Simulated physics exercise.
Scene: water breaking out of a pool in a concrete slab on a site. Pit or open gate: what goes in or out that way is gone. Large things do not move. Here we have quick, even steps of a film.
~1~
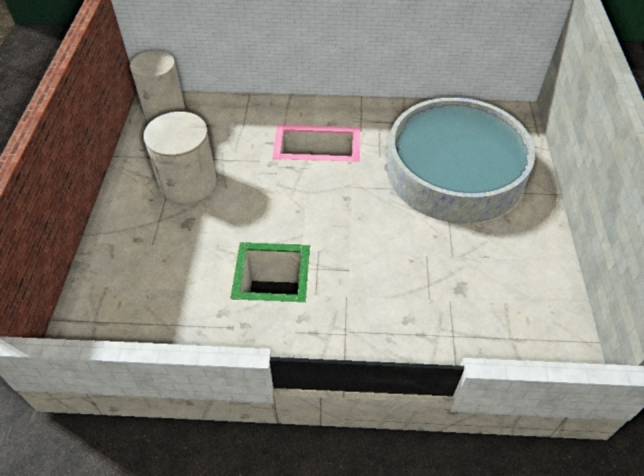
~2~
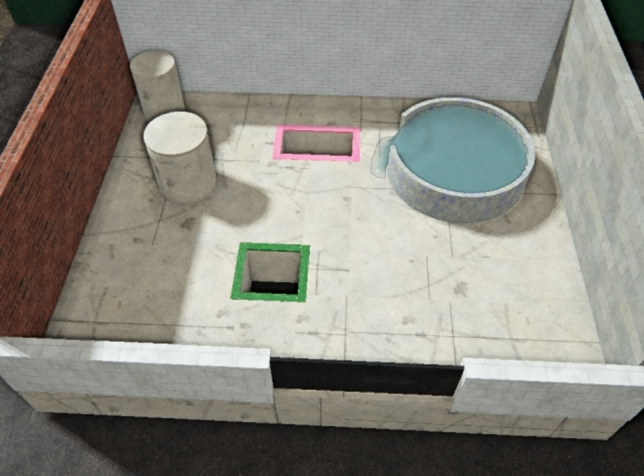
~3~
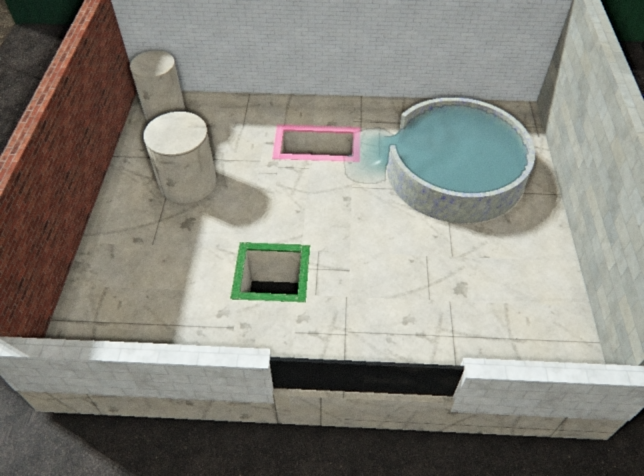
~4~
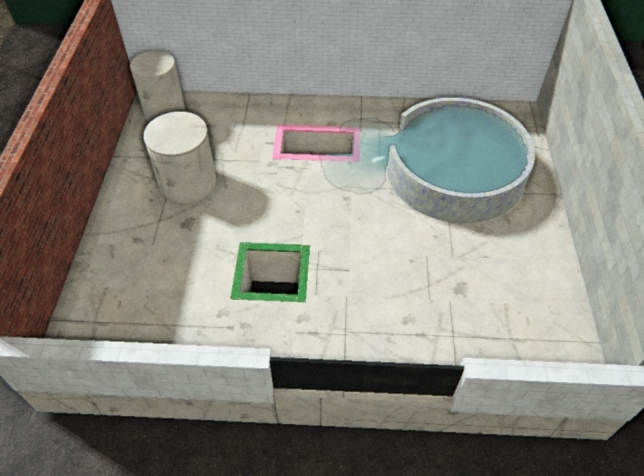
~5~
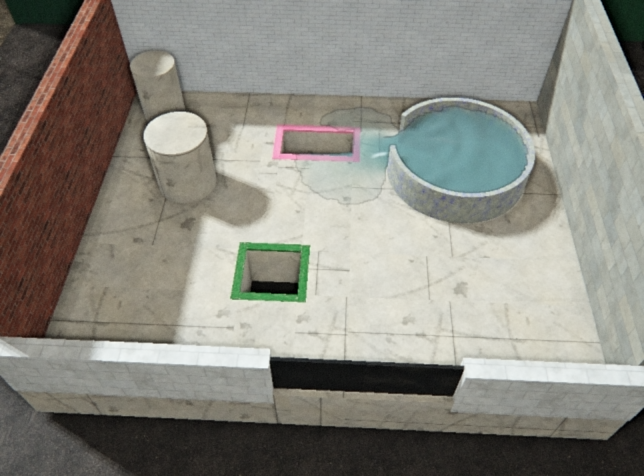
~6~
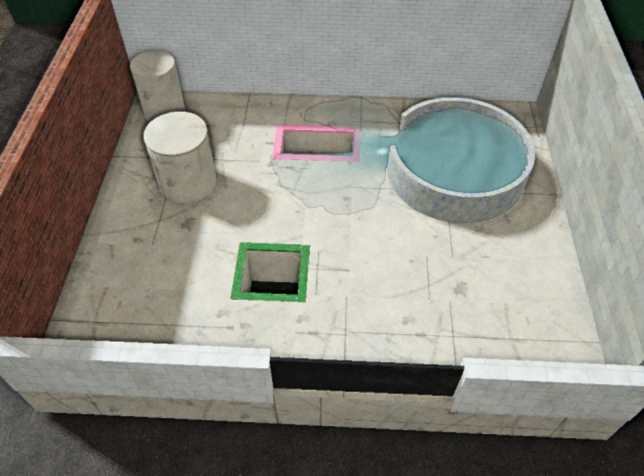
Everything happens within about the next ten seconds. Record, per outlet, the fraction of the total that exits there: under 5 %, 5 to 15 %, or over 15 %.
Log: Gate - under 5 %; green pit - under 5 %; pink pit - over 15 %.
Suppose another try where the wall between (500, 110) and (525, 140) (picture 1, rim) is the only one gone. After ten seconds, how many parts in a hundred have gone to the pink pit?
Pink takes 14 in a hundred.
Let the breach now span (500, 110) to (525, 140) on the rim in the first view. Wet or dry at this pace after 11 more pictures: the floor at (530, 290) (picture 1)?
Short answer - sodden.
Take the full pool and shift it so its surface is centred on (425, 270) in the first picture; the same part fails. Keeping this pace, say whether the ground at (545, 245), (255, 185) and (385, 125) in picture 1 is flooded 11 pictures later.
Spot one unwetted, spot two wetted, spot three unwetted.
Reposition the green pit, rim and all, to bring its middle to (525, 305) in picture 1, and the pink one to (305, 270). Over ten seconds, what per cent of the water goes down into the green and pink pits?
The green pit takes around 0 percent, while the pink pit takes around 4 percent.
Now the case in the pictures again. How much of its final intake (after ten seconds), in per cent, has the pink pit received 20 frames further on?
Near 60 %, I'd say.
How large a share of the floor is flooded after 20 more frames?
Roughly 35 %.
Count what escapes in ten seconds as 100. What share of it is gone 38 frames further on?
Around 80 %.
A moment on, water covers 15 % of the floor; the gate 0 %, the green pit 0 %, the pink pit 10 %.
Next, water covers 25 % of the floor; the gate 0 %, the green pit 0 %, the pink pit 18 %.
Then, water covers 35 % of the floor; the gate 0 %, the green pit 1 %, the pink pit 26 %.
Later, water covers 45 % of the floor; the gate 0 %, the green pit 1 %, the pink pit 36 %.
In the end, water covers 50 % of the floor; the gate 0 %, the green pit 2 %, the pink pit 45 %.
